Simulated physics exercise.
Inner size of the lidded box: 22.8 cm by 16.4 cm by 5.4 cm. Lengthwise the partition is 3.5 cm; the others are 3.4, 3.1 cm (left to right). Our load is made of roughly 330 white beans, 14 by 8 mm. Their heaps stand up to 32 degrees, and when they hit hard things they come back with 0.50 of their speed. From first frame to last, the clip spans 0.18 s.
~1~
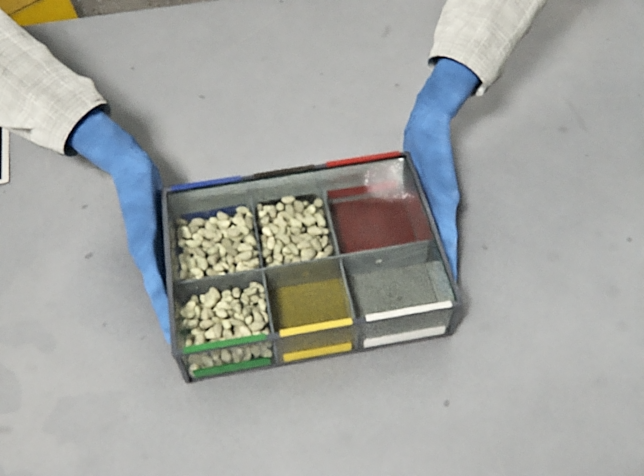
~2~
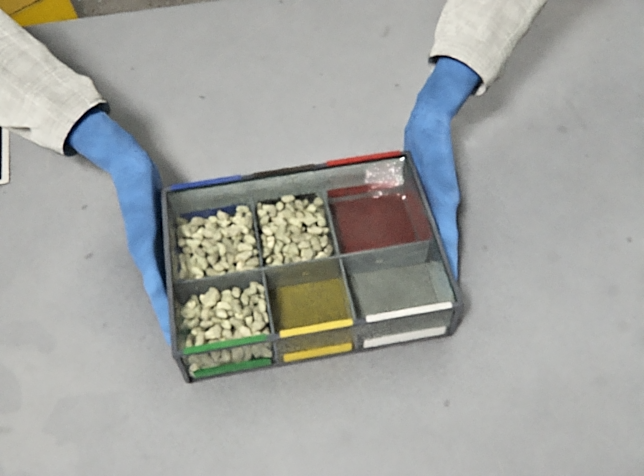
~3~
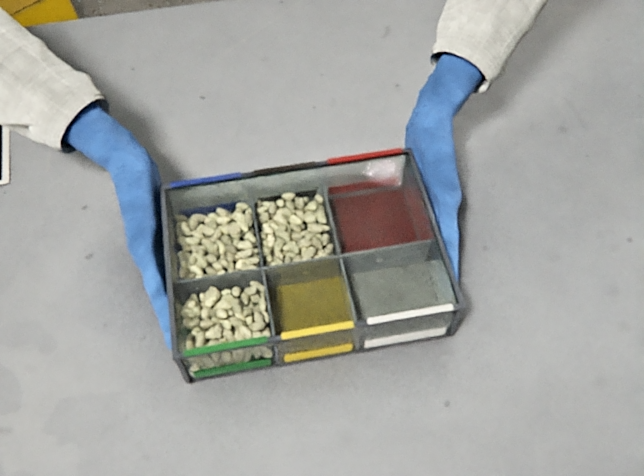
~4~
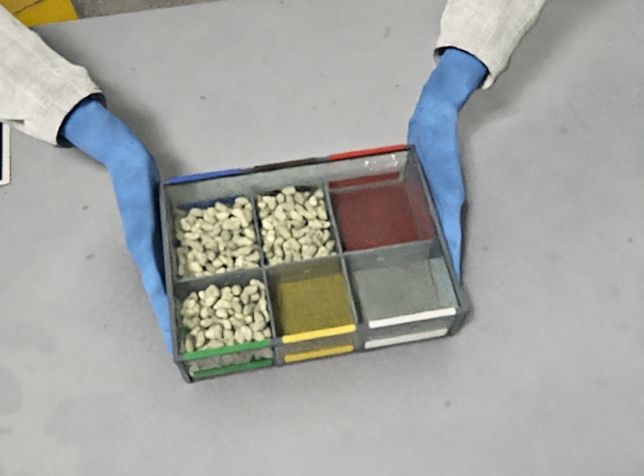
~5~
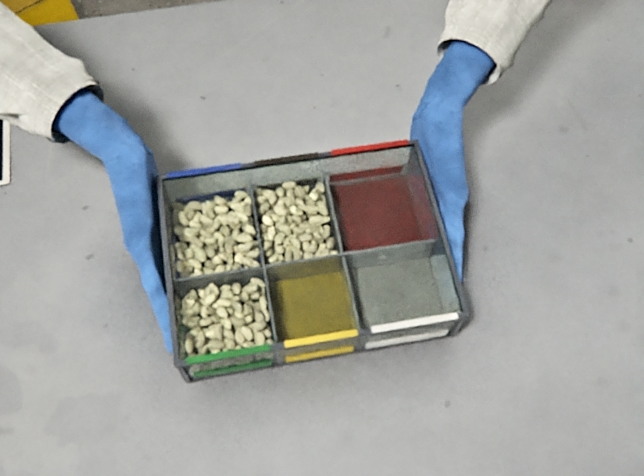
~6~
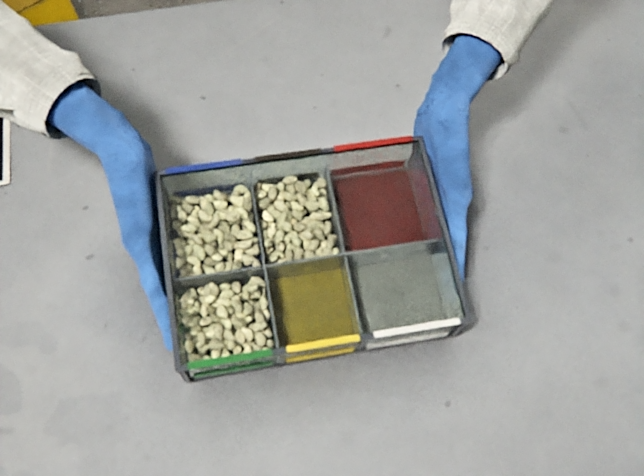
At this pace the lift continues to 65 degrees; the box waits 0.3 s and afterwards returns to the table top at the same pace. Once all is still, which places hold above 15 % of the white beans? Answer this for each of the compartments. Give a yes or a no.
Red - no; blue - yes; green - yes; yellow - no; white - no; black - yes.
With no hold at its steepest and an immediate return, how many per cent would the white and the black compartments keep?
White keeps 0% and black keeps 25%.
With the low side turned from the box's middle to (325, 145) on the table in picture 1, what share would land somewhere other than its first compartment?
My guess is roughly 10 percent.
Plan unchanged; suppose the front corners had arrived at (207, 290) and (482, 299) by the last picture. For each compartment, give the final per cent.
It comes out as red at 20 percent, blue at 20 percent, green at 20 percent, yellow at 10 percent, white at 5 percent and black at 25 percent.
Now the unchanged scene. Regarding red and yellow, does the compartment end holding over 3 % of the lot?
Red no; yellow yes.
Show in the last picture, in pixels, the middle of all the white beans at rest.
Close to pixel (249, 282).
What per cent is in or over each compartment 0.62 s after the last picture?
In per cent: Red 0, blue 30, green 35, yellow 5, white 0, black 30.
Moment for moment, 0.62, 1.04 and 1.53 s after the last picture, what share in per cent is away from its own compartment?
I'd put the three at close to 10, 15 and 15.
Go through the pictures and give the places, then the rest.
Box tilt 0 degrees, front corners at (177, 351) and (457, 302); blue 35 %, green 30 %, black 35 %, in the first picture.
Box tilt 1 degrees, front corners at (177, 352) and (457, 303), in the second picture.
Box tilt 3 degrees, front corners at (178, 354) and (459, 305), in the third picture.
Box tilt 6 degrees, front corners at (179, 357) and (461, 309), lowest corner right front, in the fourth picture.
Box tilt 10 degrees, front corners at (179, 361) and (463, 313), lowest corner right front, in the fifth picture.
Box tilt 15 degrees, front corners at (180, 366) and (465, 318), lowest corner right front; blue 35 %, green 30 %, black 35 %, in the sixth picture.
Then, 0.62 s after the last picture, tilt 65 degrees; blue 30 %, green 35 %, yellow 5 %, black 30 %.
Then, 1.04 s after the last picture, tilt 36 degrees; blue 25 %, green 35 %, yellow 10 %, black 25 %.
Then, 1.53 s after the last picture, tilt 0 degrees; blue 25 %, green 35 %, yellow 10 %, black 25 %.
In the end, red 0 %, blue 25 %, green 35 %, yellow 10 %, white 0 %, black 25 %.
